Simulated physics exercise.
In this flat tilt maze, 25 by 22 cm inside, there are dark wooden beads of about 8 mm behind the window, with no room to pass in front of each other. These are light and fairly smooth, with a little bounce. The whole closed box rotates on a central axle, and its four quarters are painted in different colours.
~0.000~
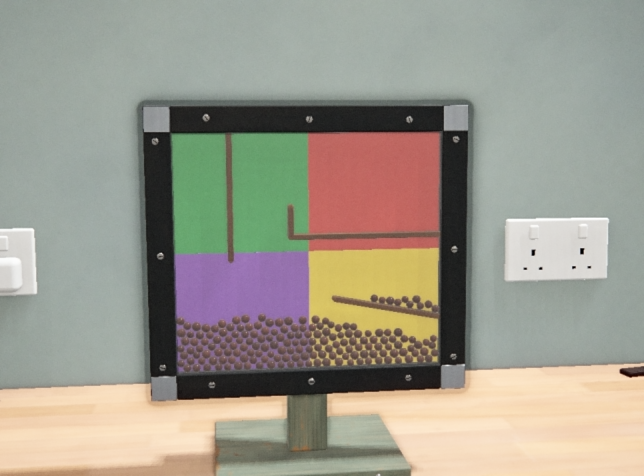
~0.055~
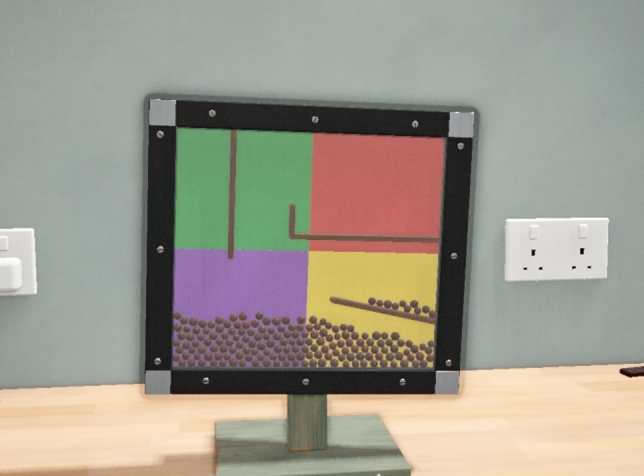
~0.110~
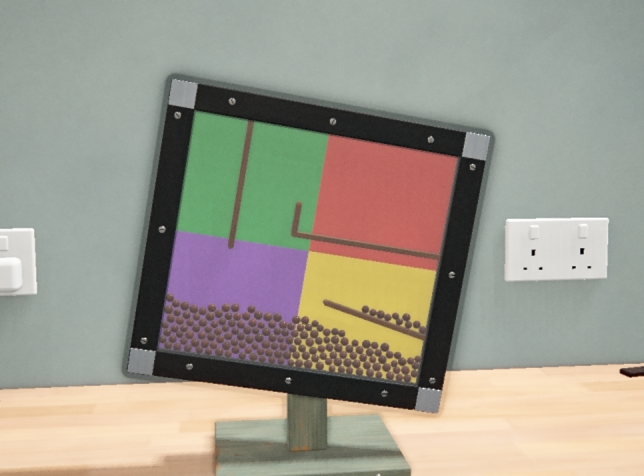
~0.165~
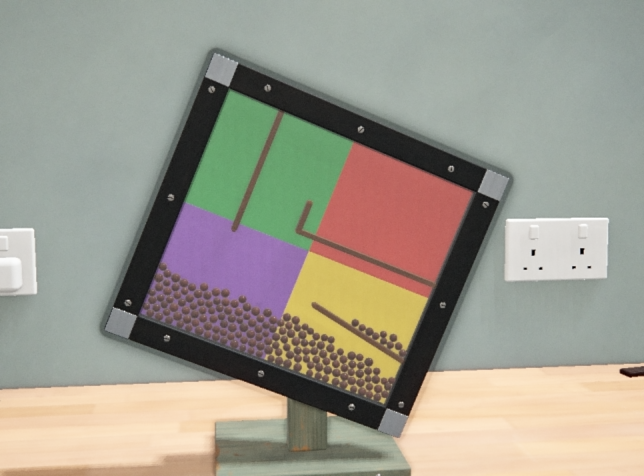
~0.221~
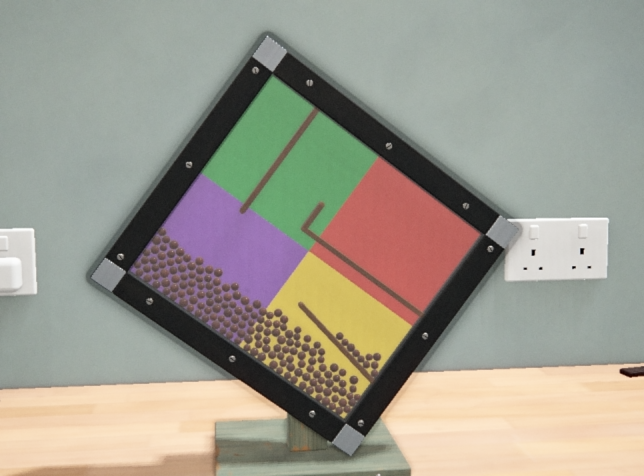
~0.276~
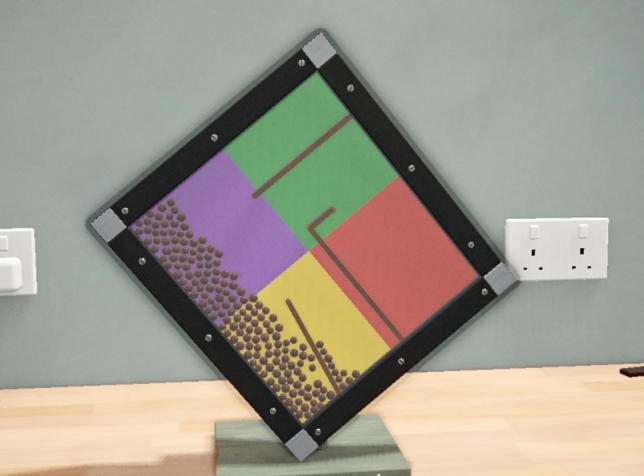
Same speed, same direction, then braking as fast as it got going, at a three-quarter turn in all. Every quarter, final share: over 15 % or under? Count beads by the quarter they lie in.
Final shares: Green quarter over 15 %, red quarter under 15 %, purple quarter over 15 %, yellow quarter under 15 %.
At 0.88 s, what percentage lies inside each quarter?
Green quarter: 20; red quarter: 10; purple quarter: 10; yellow quarter: 60.
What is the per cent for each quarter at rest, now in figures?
Green quarter 45%, red quarter 0%, purple quarter 55%, yellow quarter 0%.
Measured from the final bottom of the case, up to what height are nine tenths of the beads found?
Roughly 7 cm.
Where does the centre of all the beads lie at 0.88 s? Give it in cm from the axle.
Offset: Near 2 cm left, near 4 cm up.
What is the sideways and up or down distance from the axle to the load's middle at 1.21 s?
Roughly 1 cm to the right of the axle and 8 cm below it.
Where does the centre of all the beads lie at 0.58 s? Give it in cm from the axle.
Offset: About 8 cm left, about 1 cm above.
After 0.58 s it has turned 128°, the beads' middle is 8 cm left of and 1 cm above the axle; by quarter, red 10 %, purple 15 %, yellow 75 %.
After 0.88 s it has turned 204°, the beads' middle is 2 cm left of and 4 cm above the axle; by quarter, green 20 %, red 10 %, purple 10 %, yellow 60 %.
After 1.21 s it has turned 270°, the beads' middle is 1 cm right of and 8 cm below the axle; by quarter, green 40 %, purple 60 %.
Settled by 1.8 s, green 45 %, red 0 %, purple 55 %, yellow 0 %.
